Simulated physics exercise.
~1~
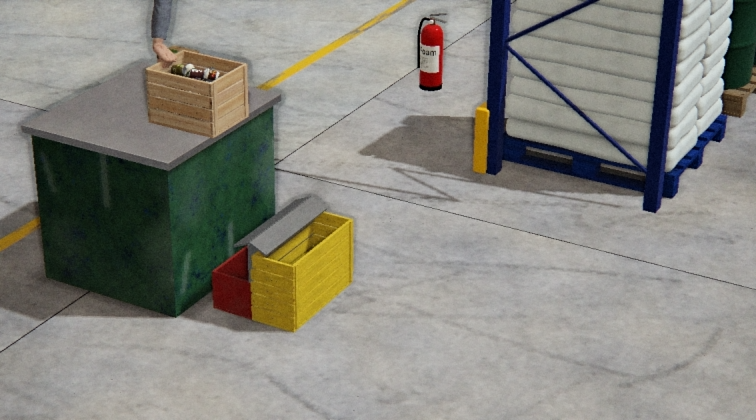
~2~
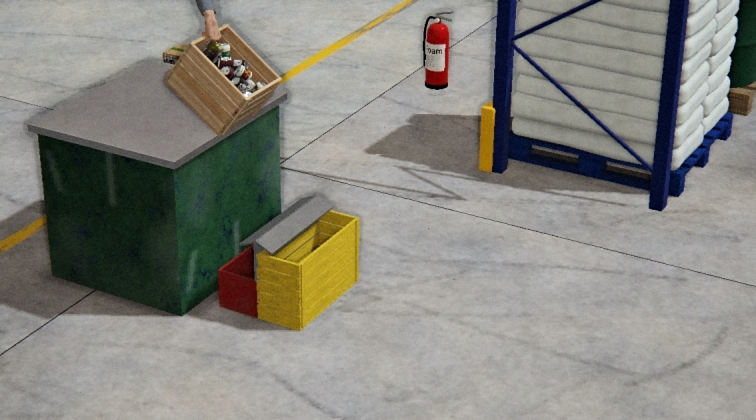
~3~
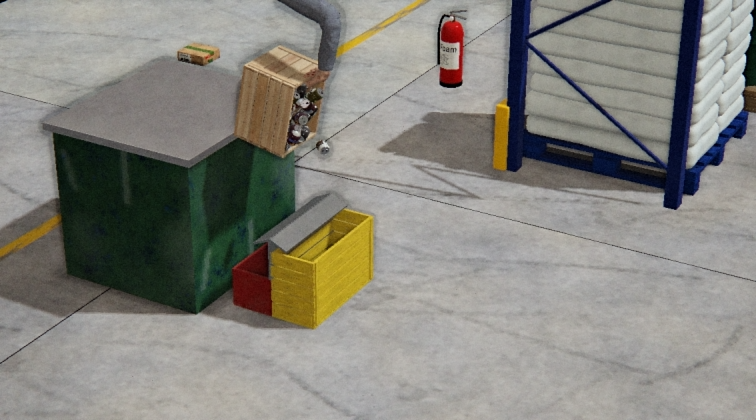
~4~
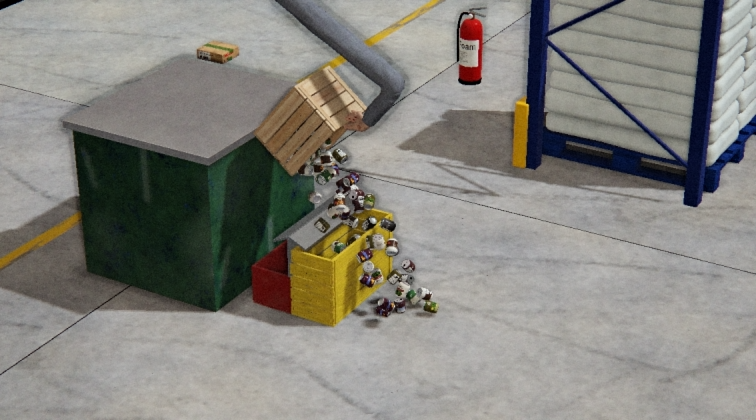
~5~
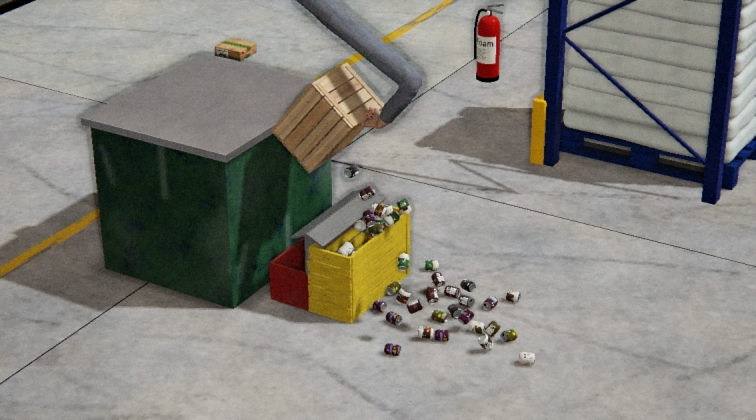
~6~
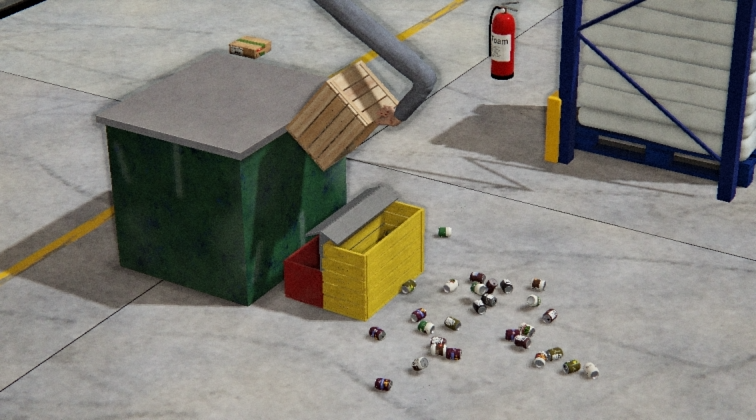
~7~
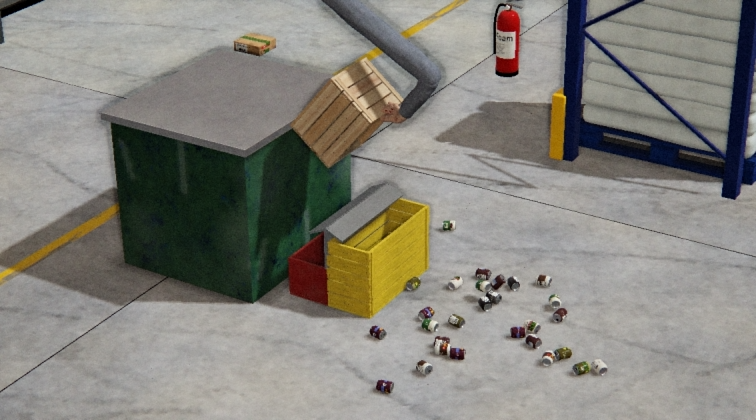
The clip shows an arm tipping a wooden crate of mini cans over the edge of a green bench, spilling them onto a yellow tote beside a red one; many scatter across the floor beyond, where they settle as the crate hangs tilted.
